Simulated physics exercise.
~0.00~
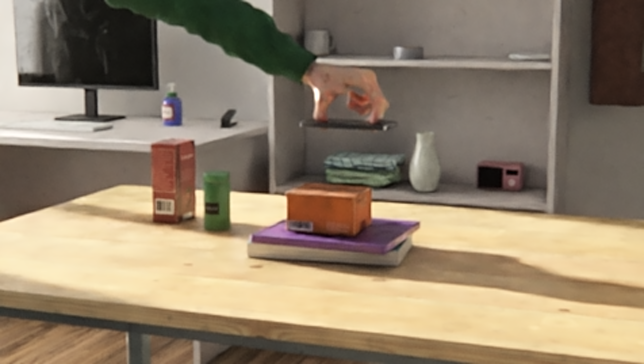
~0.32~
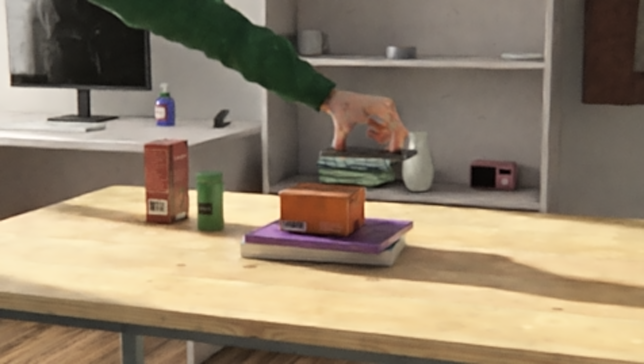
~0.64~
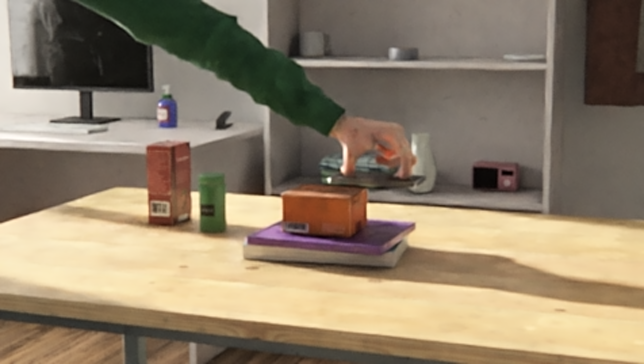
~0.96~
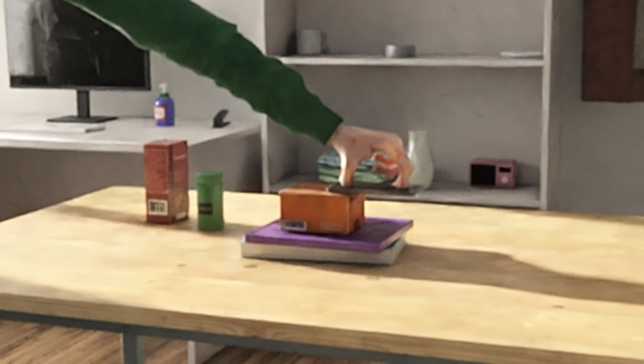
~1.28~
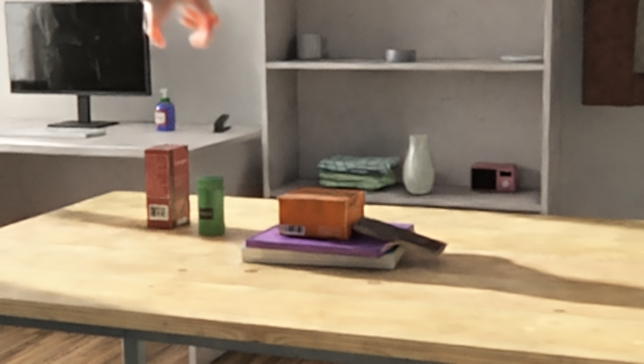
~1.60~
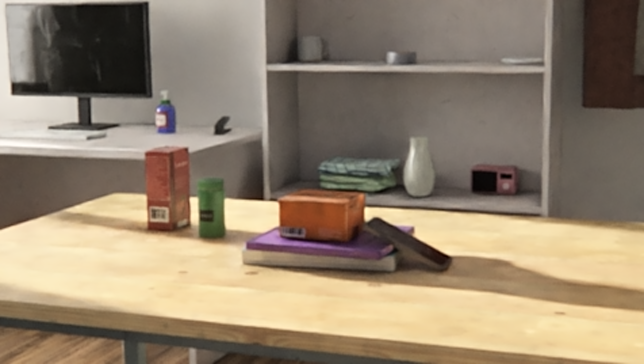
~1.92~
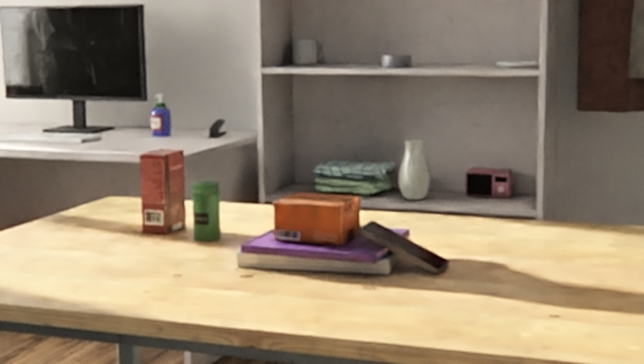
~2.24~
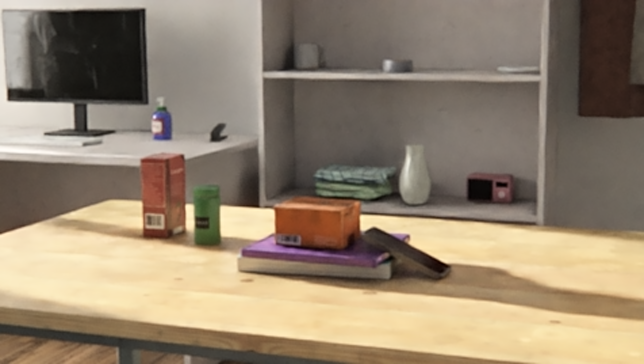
A hand in a green sleeve lowered a dark phone onto the right side of an orange box stacked on a purple tray and a book, then let go, and the phone slid off to the right and ended up leaning against the pile.
